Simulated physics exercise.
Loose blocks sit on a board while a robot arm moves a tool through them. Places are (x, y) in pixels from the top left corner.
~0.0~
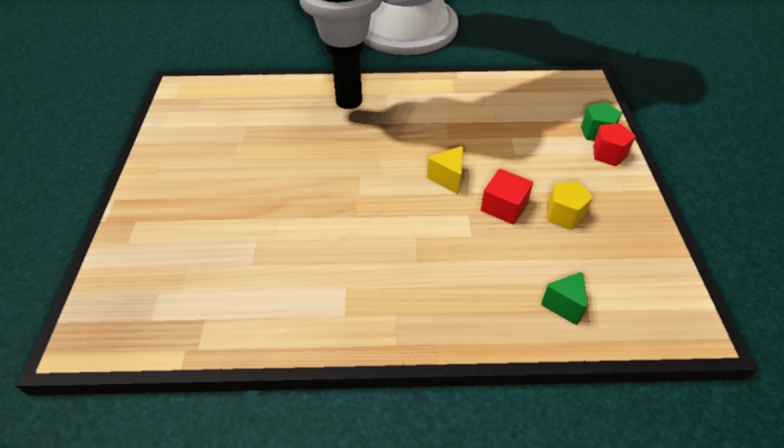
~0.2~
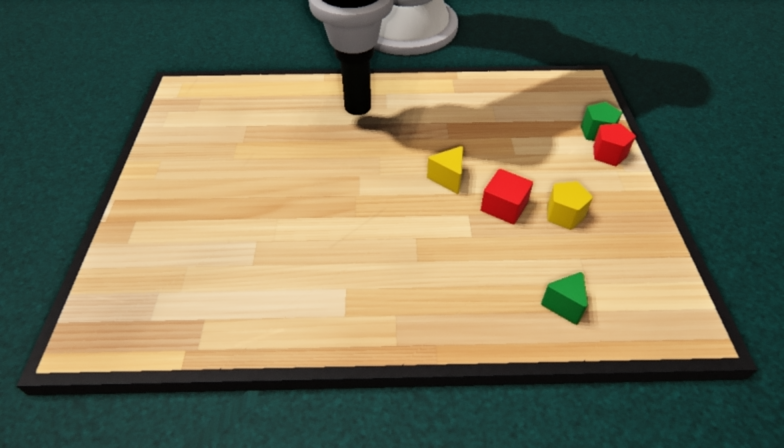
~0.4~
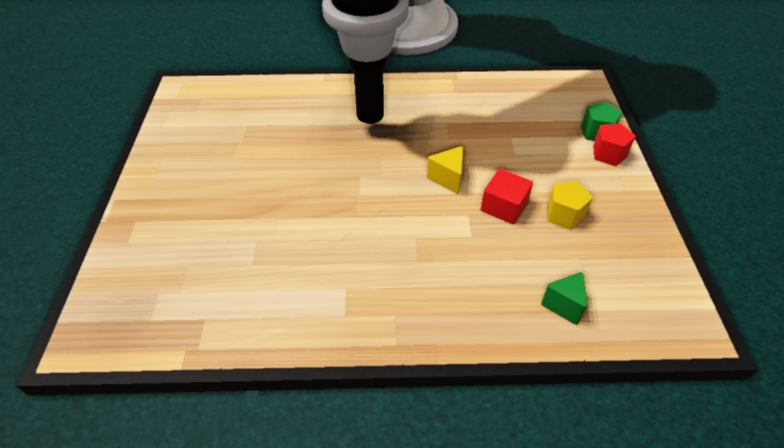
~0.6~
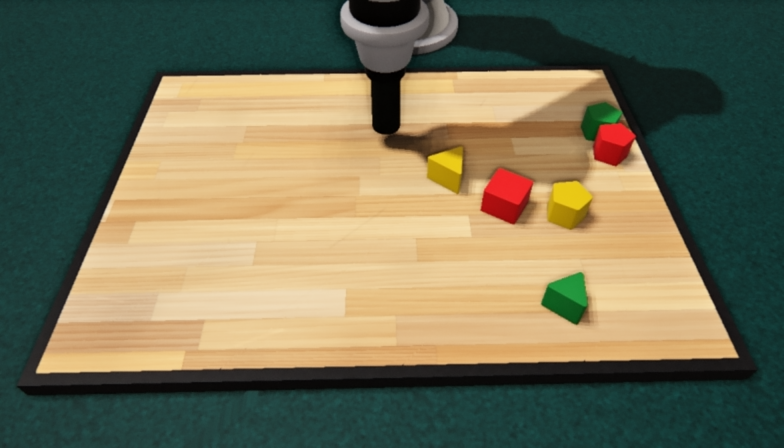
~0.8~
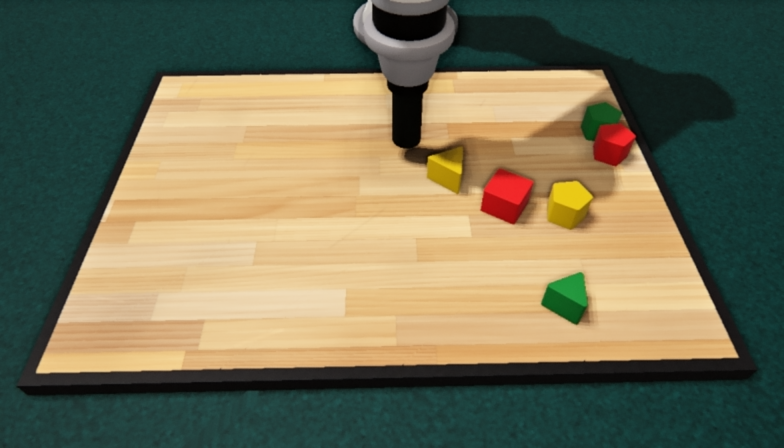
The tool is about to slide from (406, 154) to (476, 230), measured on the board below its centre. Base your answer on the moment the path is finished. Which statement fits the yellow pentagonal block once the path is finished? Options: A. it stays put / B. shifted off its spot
I'll go with A - it stays put.
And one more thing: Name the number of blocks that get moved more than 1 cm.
Only one of them.
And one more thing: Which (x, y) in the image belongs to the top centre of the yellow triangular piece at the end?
Near (480, 174).
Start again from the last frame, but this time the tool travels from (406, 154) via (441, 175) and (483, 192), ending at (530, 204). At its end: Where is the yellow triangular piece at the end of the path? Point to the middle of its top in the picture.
Around (505, 204).
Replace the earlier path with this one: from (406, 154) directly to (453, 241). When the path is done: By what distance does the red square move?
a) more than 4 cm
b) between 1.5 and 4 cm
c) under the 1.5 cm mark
Answer: C.
The first path, step by step. One third of the way, tool at (429, 163); yellow triangular piece at (457, 163), turned 30° anticlockwise.
Two thirds of the way, tool at (454, 189); yellow triangular piece at (480, 174), turned 95° anticlockwise.
At the end, tool at (479, 216); yellow triangular piece at (480, 174), turned 95° anticlockwise; yellow pentagonal block in place.
